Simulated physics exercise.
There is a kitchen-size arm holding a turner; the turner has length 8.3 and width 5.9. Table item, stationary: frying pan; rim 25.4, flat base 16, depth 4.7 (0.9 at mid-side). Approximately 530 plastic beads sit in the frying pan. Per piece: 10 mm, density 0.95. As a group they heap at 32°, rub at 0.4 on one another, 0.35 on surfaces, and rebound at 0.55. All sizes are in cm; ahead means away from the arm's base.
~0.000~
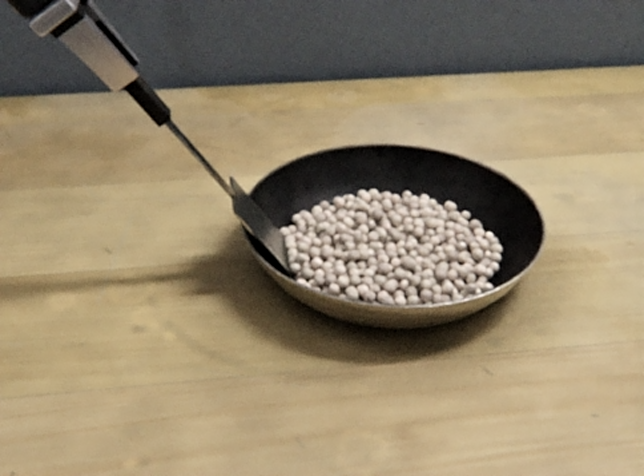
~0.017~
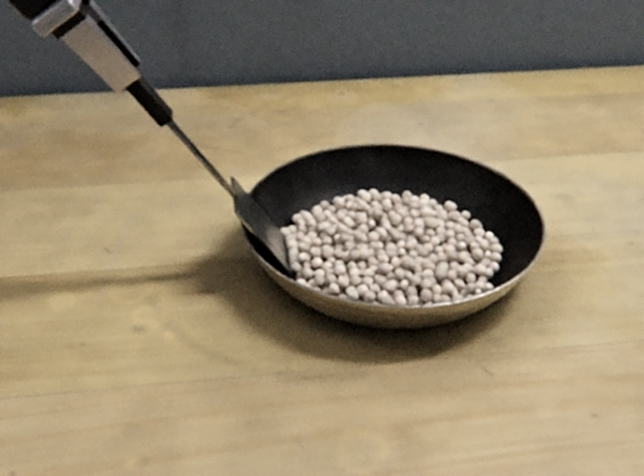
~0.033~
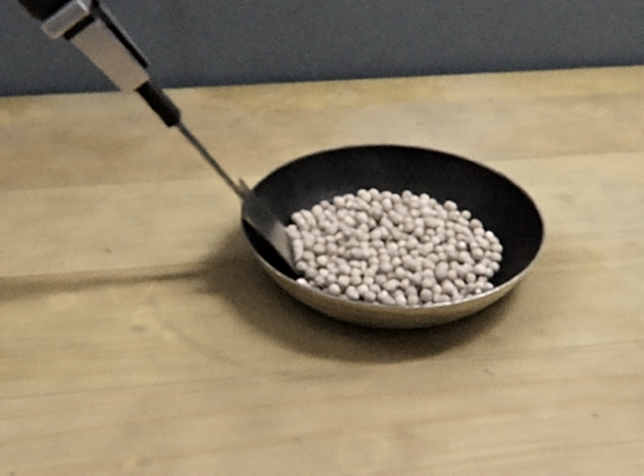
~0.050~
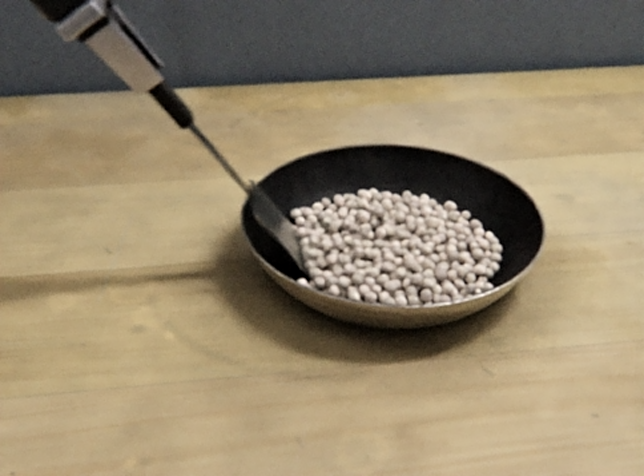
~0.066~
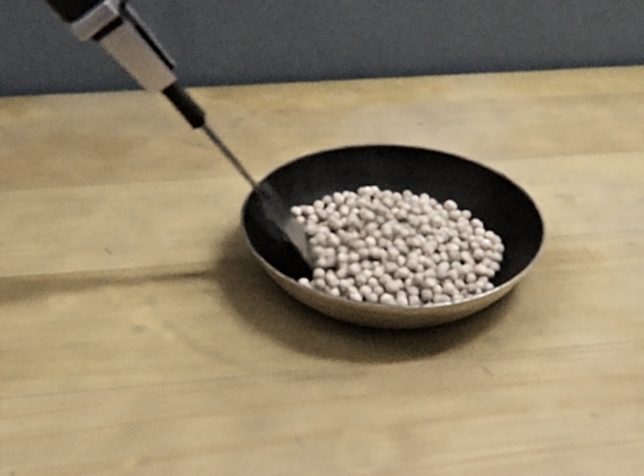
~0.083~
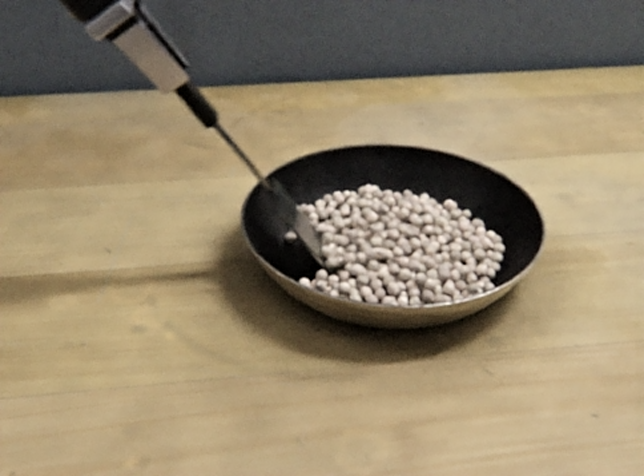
A robotic arm holding a turner slid the blade slowly to the right inside a dark frying pan, nudging the pale beads along and leaving a small bare patch at the left side.
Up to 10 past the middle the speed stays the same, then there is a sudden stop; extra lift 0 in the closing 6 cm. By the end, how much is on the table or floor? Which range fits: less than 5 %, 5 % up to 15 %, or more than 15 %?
The range that fits is 5 % up to 15 %.
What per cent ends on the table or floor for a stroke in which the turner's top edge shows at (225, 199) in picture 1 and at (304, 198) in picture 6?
Roughly 20 percent ends up there.
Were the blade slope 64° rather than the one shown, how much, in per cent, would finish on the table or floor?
In that case around 15 per cent.
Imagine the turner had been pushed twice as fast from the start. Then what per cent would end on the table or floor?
It would be near 25 per cent.
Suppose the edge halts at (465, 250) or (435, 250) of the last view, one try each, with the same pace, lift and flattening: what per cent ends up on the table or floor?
Respectively some 0 and 0 percent end on the table or floor.
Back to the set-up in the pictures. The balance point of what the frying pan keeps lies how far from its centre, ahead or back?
3.0 cm ahead.
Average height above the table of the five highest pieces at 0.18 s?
Height: Approx. 4 cm.
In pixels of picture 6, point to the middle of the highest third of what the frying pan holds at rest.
Around (473, 230).
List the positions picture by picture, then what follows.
In the first picture, the turner top edge at (232, 194), sloping 56°; upper third of the load around (383, 245), from x 285 to 495, top at y 195; 532 in the frying pan.
In the second picture, the turner top edge at (234, 194), sloping 56°; upper third of the load around (383, 245), from x 285 to 495, top at y 195.
In the third picture, the turner top edge at (241, 195), sloping 56°; upper third of the load around (375, 245), from x 285 to 495, top at y 195.
In the fourth picture, the turner top edge at (253, 197), sloping 56°; upper third of the load around (379, 245), from x 285 to 495, top at y 195.
In the fifth picture, the turner top edge at (264, 196), sloping 56°; upper third of the load around (382, 243), from x 290 to 500, top at y 190.
In the sixth picture, the turner top edge at (276, 196), sloping 56°; upper third of the load around (388, 241), from x 290 to 500, top at y 190; 532 in the frying pan.
After 0.18 s, sloping 56°, highest piece 4 above the table; 532 in the frying pan.
After 0.28 s, sloping 56°, highest piece 5 above the table; 532 in the frying pan.
After 0.53 s, sloping 56°, highest piece 5 above the table; 489 in the frying pan, 39 on the table or floor, 4 on the blade or in flight.
After 1.58 s, sloping 56°, highest piece 5 above the table; 489 in the frying pan, 43 on the table or floor.
In the end, 489 in the frying pan, 43 on the table or floor. That is 8 % on the table or floor.
